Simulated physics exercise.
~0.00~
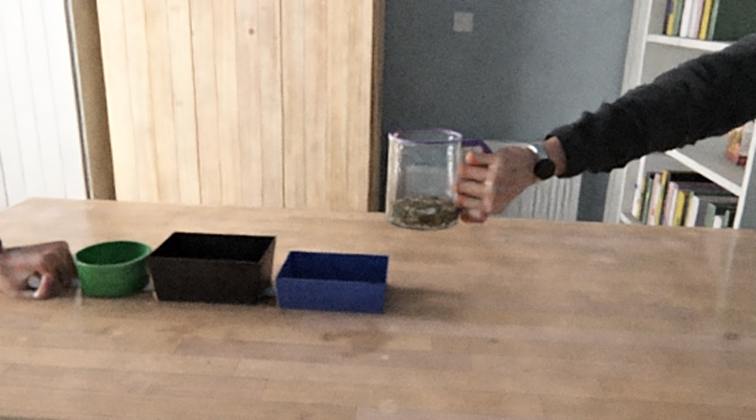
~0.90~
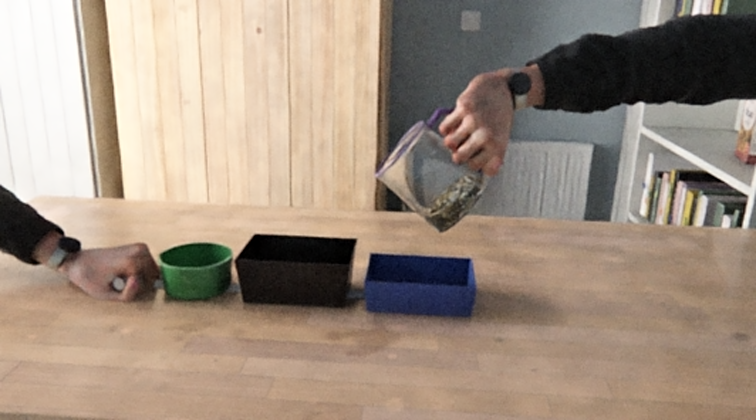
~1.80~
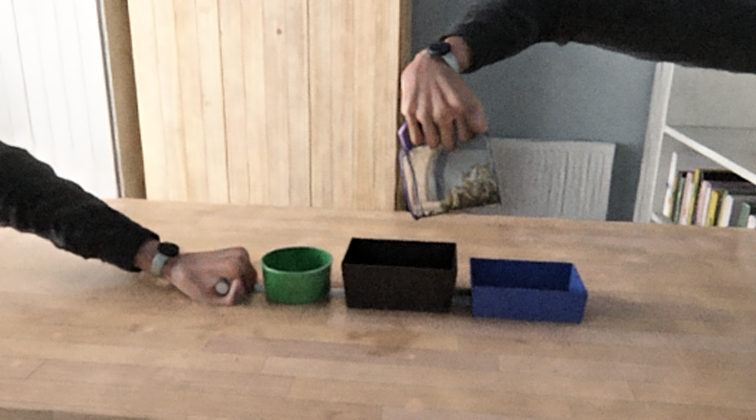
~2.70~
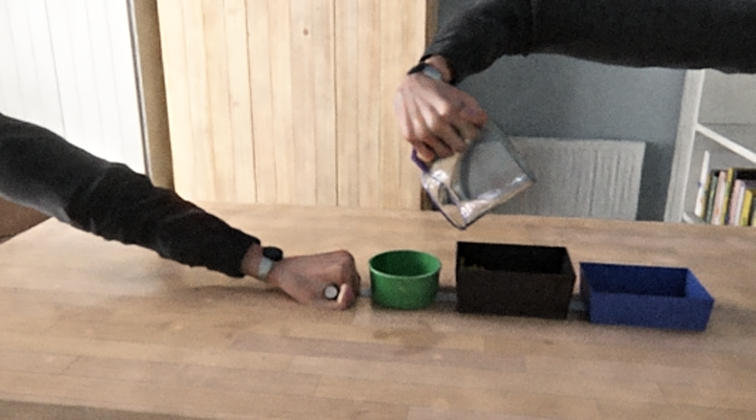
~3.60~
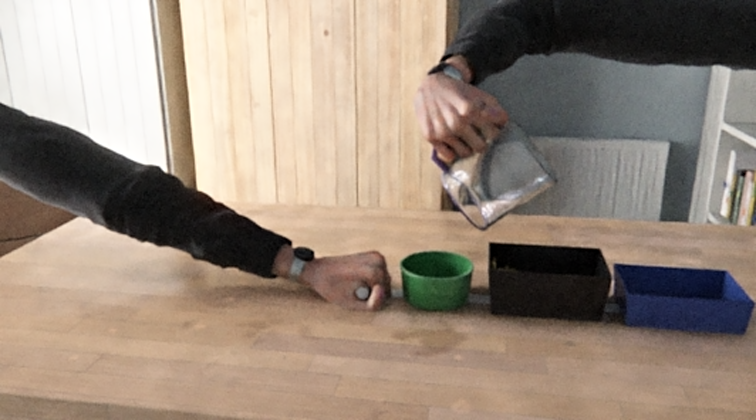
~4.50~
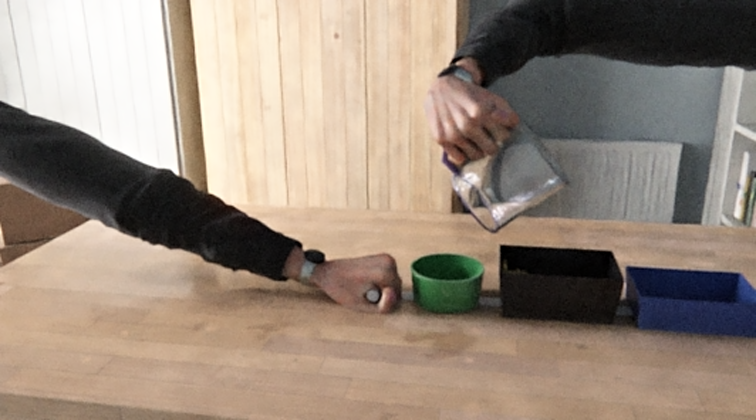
A person slides three containers right while tipping a clear jug's contents into the black one.
